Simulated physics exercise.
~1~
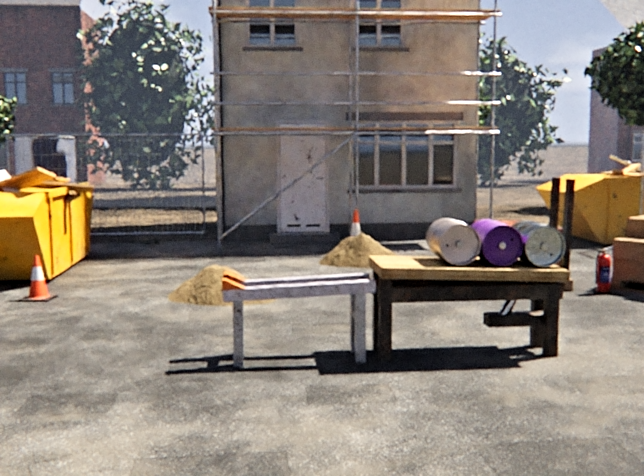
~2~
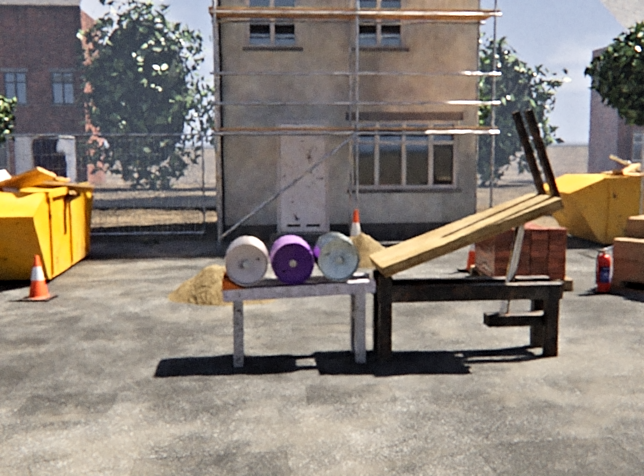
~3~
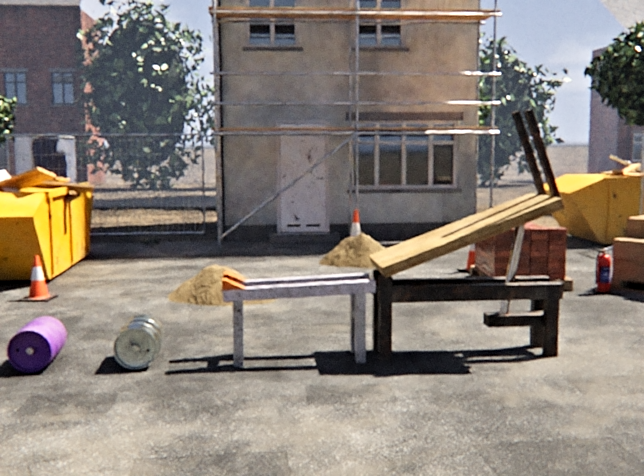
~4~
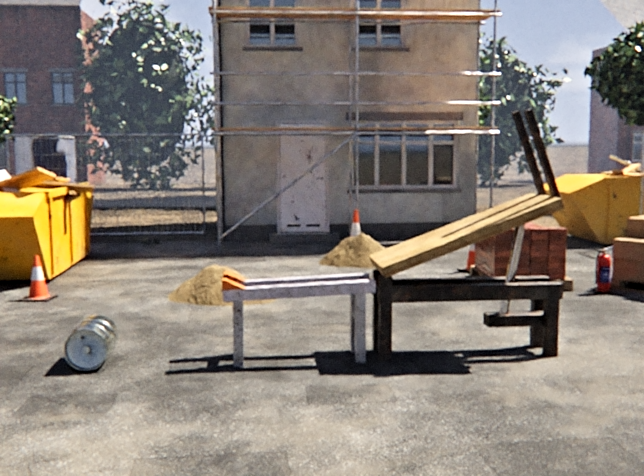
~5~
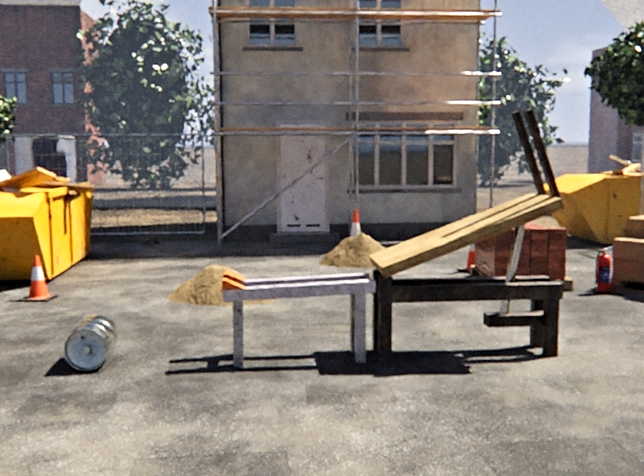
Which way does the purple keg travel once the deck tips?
It moves to the left, going from the deck onto the rack and then off its far end to the ground.
